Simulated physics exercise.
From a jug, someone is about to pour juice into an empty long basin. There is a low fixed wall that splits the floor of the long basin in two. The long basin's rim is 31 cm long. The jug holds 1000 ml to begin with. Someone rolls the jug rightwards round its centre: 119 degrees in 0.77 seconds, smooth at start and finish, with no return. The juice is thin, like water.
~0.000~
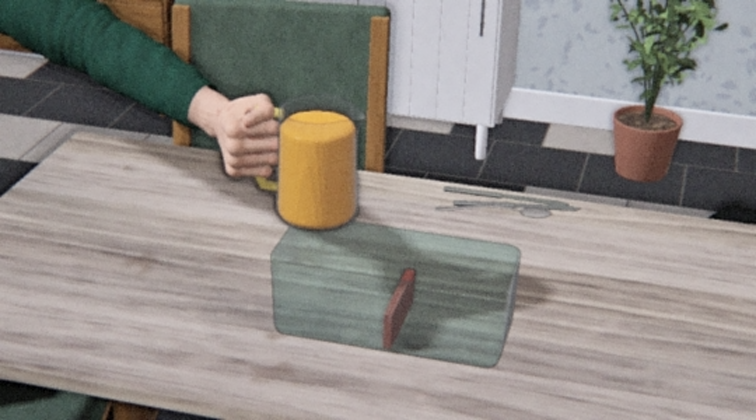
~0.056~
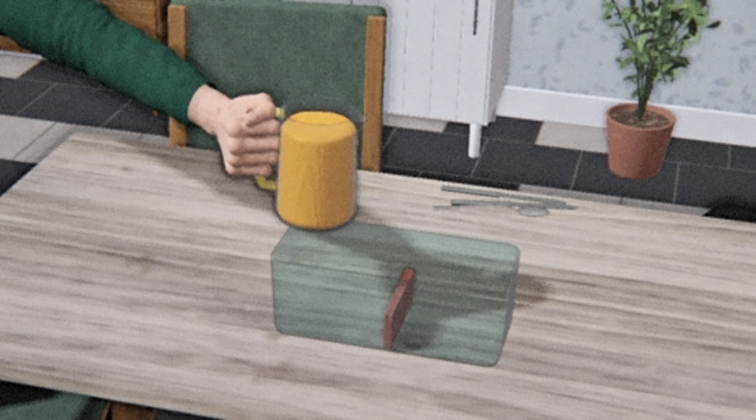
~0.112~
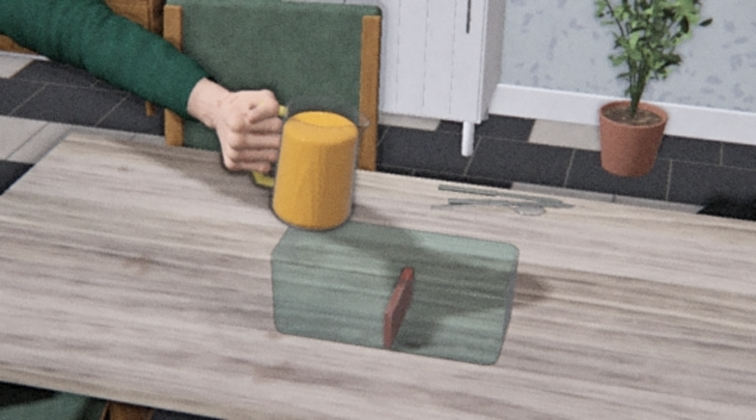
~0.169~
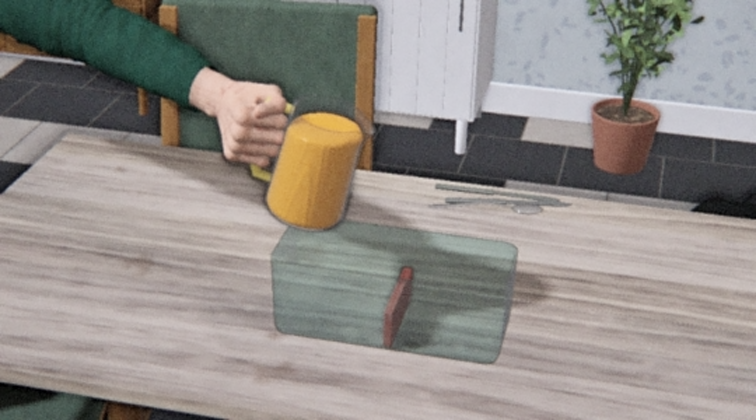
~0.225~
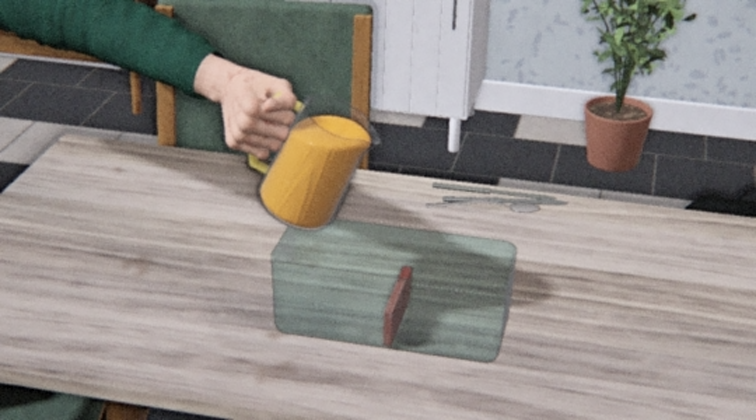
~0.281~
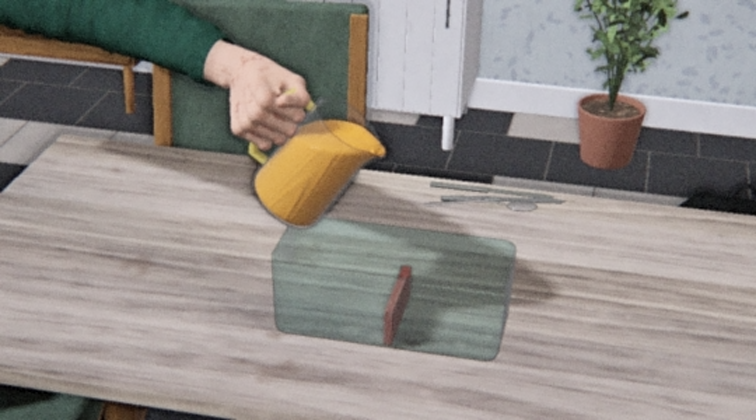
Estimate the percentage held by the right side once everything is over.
I would say 66 per cent.
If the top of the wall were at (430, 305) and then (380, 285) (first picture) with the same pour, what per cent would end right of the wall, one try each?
The first gives near 20 per cent and the second near 90 per cent.
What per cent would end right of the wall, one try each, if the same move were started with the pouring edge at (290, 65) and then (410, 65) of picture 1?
Roughly 10 per cent the first time and 70 per cent the second.
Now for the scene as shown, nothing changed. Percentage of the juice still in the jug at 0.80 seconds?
About 14 per cent.
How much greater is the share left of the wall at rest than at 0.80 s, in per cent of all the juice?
That is roughly 14 in a hundred of the whole.
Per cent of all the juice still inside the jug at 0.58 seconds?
Still held: Roughly 66 % of the total.
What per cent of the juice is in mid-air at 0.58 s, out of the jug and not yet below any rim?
It comes to roughly 18 per cent.
After 0.58 s the tilt is 102° and 66 per cent is still to pour, 0 is left of the wall and 17 right of it.
After 0.80 s the tilt is 119° and 15 per cent is still to pour, 19 is left of the wall and 56 right of it.
After 1.02 s the tilt is 119° and 1 per cent is still to pour, 31 is left of the wall and 66 right of it.
After 1.27 s the tilt is 119° and 0 per cent is still to pour, 33 is left of the wall and 66 right of it.
In the end 33 per cent lies left of the wall, 66 right of it and 1 outside.
